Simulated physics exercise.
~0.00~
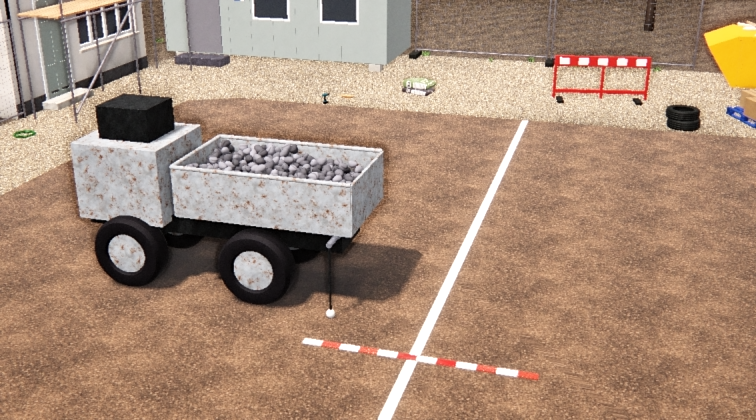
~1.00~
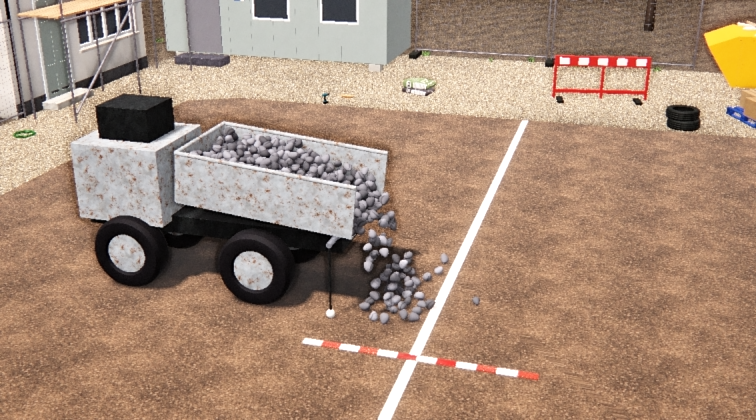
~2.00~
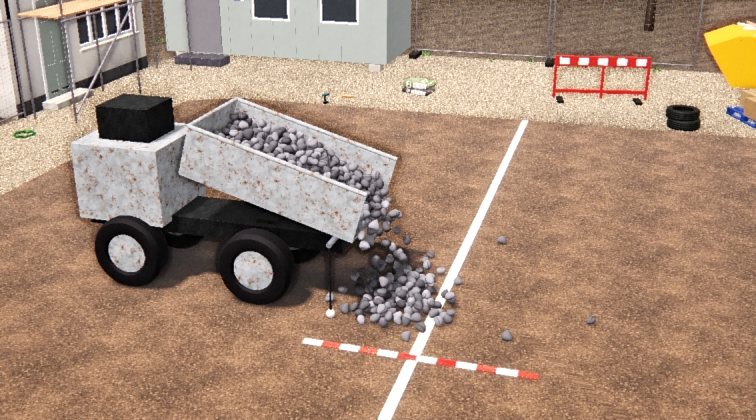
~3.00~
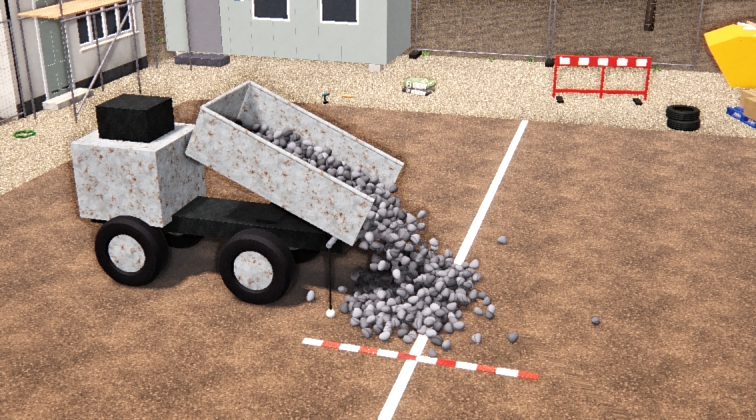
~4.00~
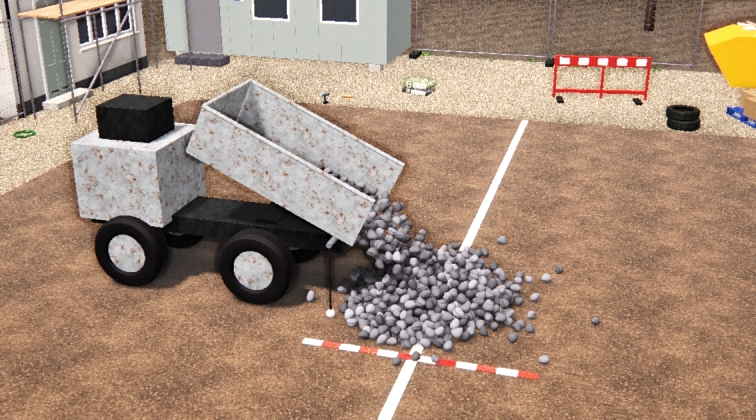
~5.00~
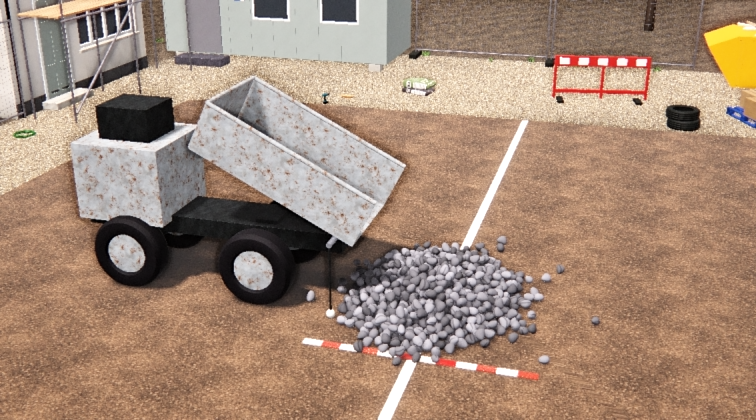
The video shows a parked tipper truck raising its speckled body in stages, pouring rounded grey stones off its right-hand end onto brown ground until the body is empty and still, leaving a broad heap spread across the painted white line beside a red and white staff.
